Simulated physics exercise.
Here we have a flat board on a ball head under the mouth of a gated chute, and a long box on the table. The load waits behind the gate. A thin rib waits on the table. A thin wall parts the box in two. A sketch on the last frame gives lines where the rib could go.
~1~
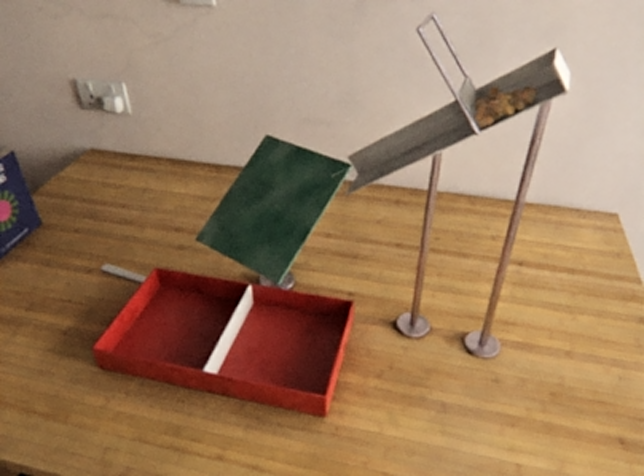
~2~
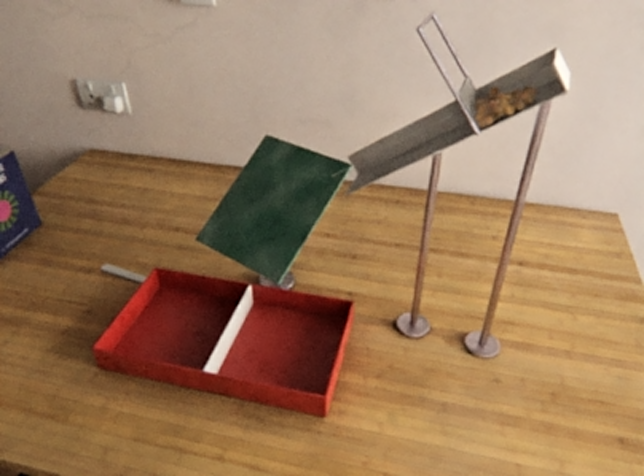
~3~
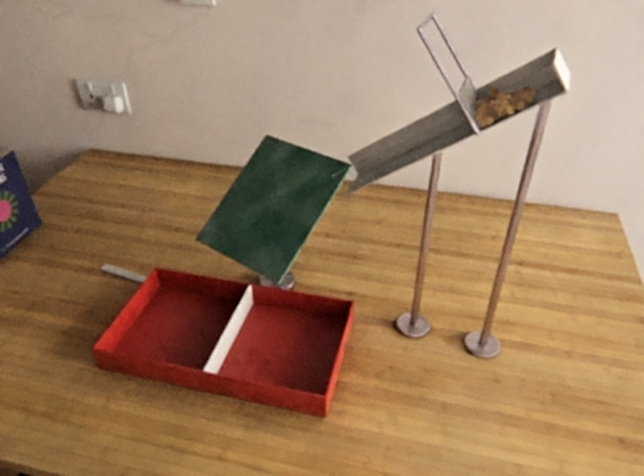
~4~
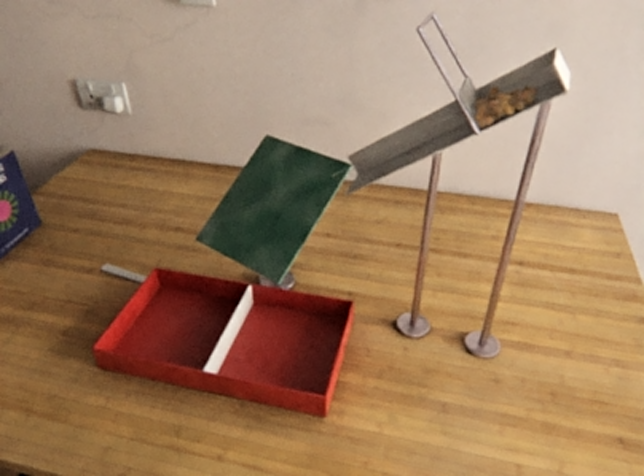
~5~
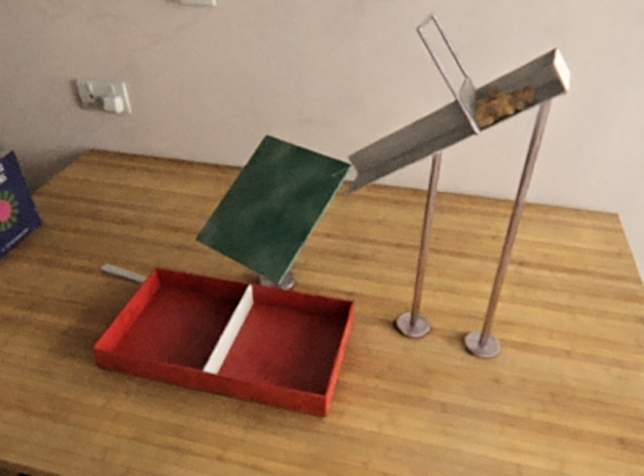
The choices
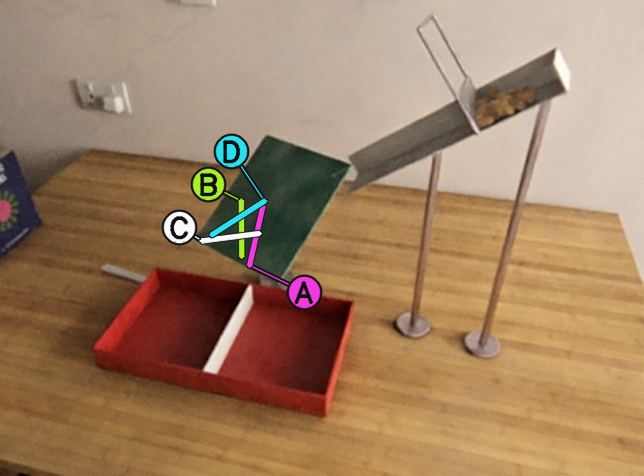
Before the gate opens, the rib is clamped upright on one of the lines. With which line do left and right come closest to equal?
Use line B.
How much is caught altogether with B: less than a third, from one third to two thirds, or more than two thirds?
Line B gives more than two thirds.
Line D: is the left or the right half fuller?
The left half.
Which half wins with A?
The right half.
On the marked copy, line A from (262, 206) to (249, 265); line B from (241, 200) to (241, 256); line C from (259, 233) to (202, 240); line D from (264, 201) to (211, 234).
Choosing A, of what is caught, close to a quarter in the left half, the bulk in the right.
Choosing B, of what is caught, close to a third in the left half, close to two thirds in the right.
Choosing C, of what is caught, the bulk in the left half, close to a quarter in the right.
Choosing D, of what is caught, the bulk in the left half, a small share in the right.
